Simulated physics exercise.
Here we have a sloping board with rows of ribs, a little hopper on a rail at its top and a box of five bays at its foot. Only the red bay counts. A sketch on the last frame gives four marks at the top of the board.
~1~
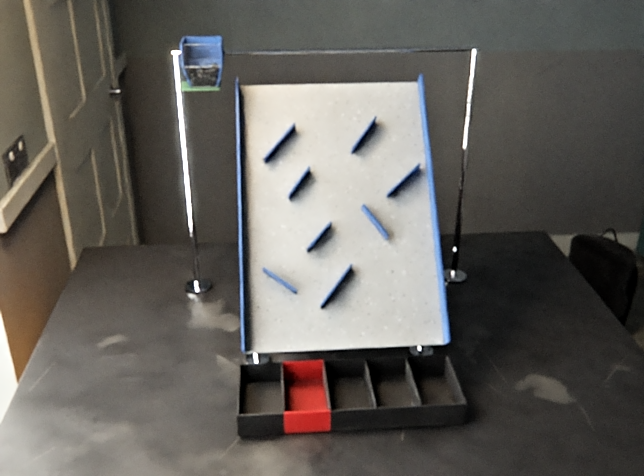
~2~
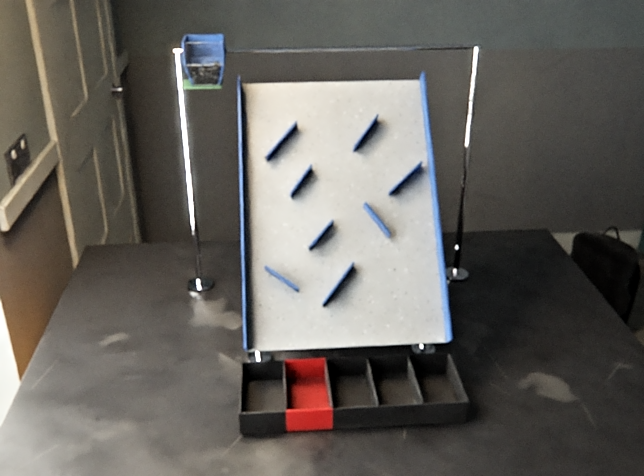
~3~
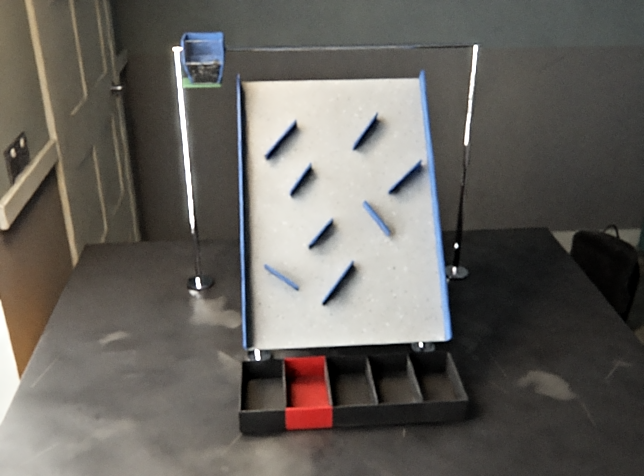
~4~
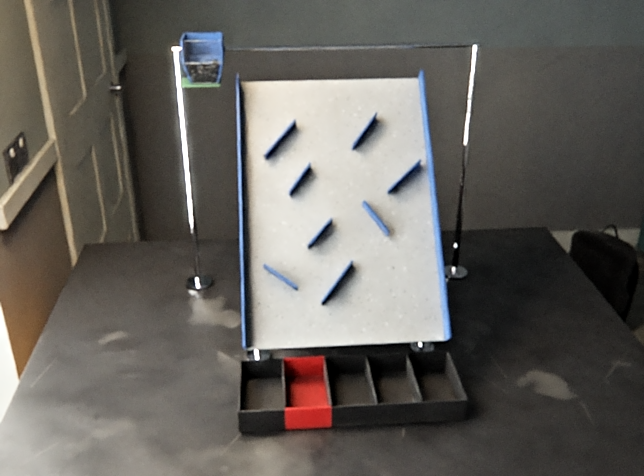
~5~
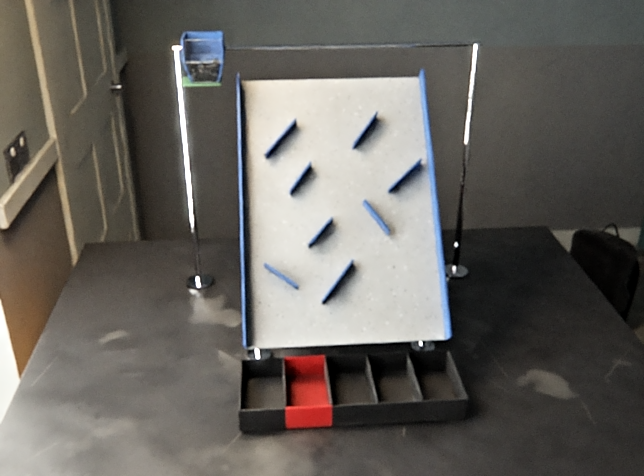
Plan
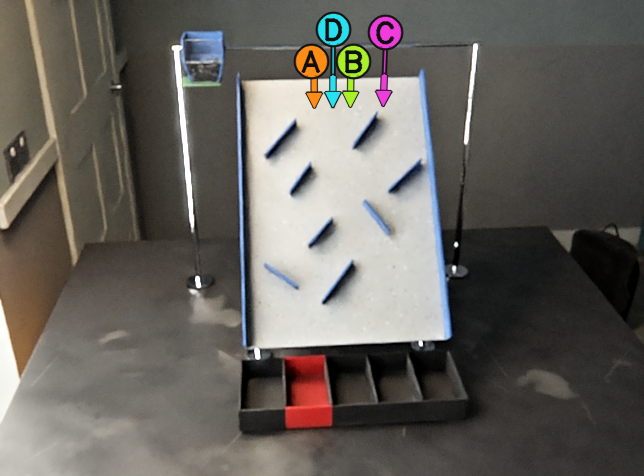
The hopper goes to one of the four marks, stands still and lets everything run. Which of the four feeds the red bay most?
B works best here.
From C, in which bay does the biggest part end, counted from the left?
It is the fifth one.
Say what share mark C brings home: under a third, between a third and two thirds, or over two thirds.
Mark C gives under a third.
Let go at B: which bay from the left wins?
The second from the left.
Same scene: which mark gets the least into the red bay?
Here it is mark C.
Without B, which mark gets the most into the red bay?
D.
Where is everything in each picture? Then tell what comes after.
In the first picture, hopper at (204, 77), black beans, door shut.
In the second picture, ribs (266, 156) to (297, 121), (355, 146) to (378, 114), (291, 193) to (312, 164).
In the third picture, ribs (390, 189) to (422, 160), (309, 245) to (333, 218), (365, 201) to (390, 232).
In the fourth picture, ribs (264, 264) to (297, 287), (322, 302) to (353, 260).
In the fifth picture, red bay at (309, 415), number 2 of 5 from the left.
On the marked copy, mark A meets the board at (314, 102); mark B meets the board at (350, 101); mark C meets the board at (383, 100); mark D meets the board at (332, 101).
Choosing A, about a third in the red bay, about half in other bays, a small part outside the box.
Choosing B, most in the red bay, about a quarter in other bays.
Choosing C, about a quarter in the red bay, most in other bays.
Choosing D, about half in the red bay, about a third in other bays, a small part outside the box.
